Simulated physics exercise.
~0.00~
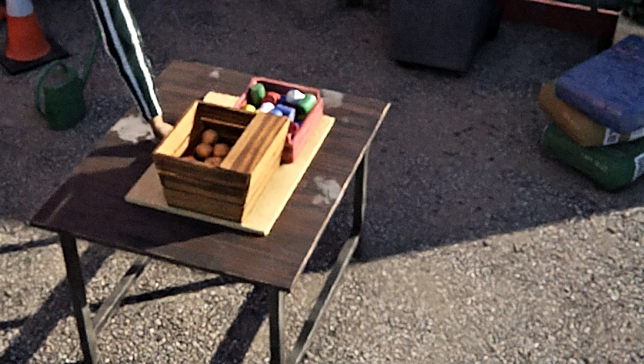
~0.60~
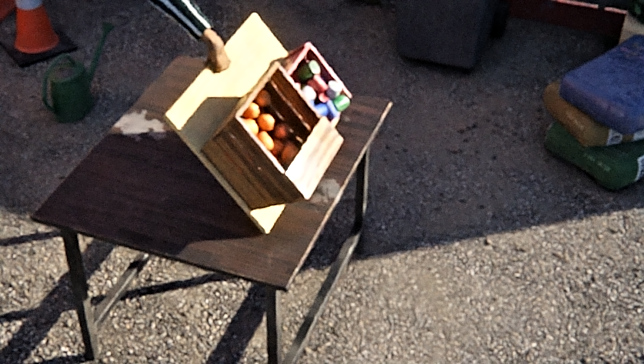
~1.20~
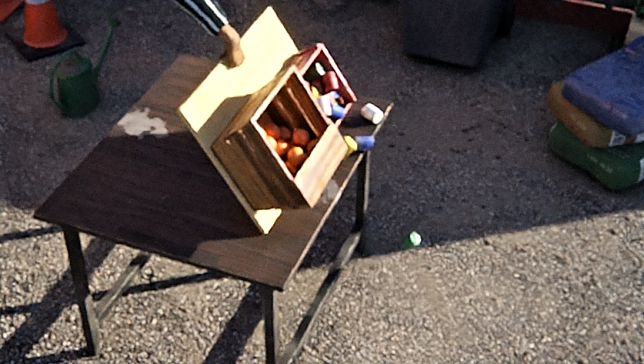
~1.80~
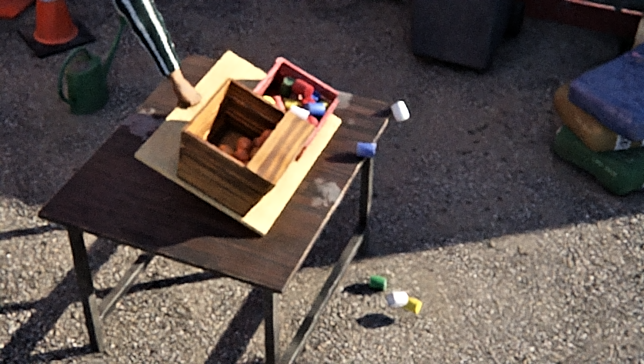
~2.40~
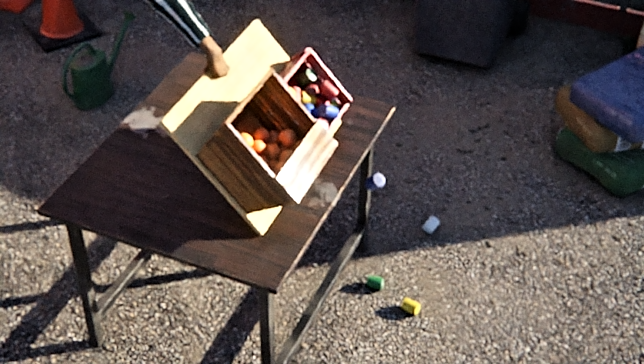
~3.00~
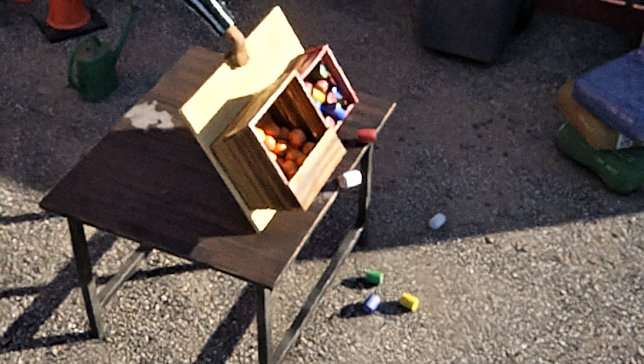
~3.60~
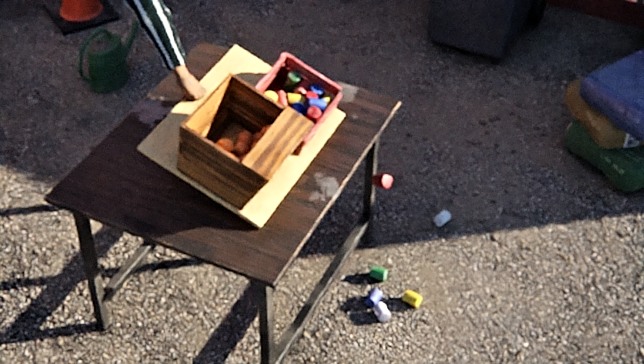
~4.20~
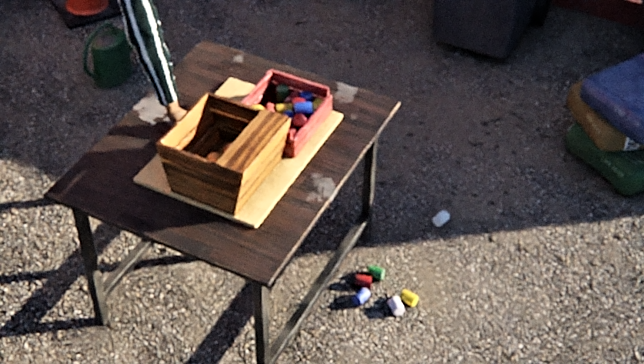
Hand tilting a board with two tubs on an outdoor table, some jars spilling from the red tub, then lowering it flat.
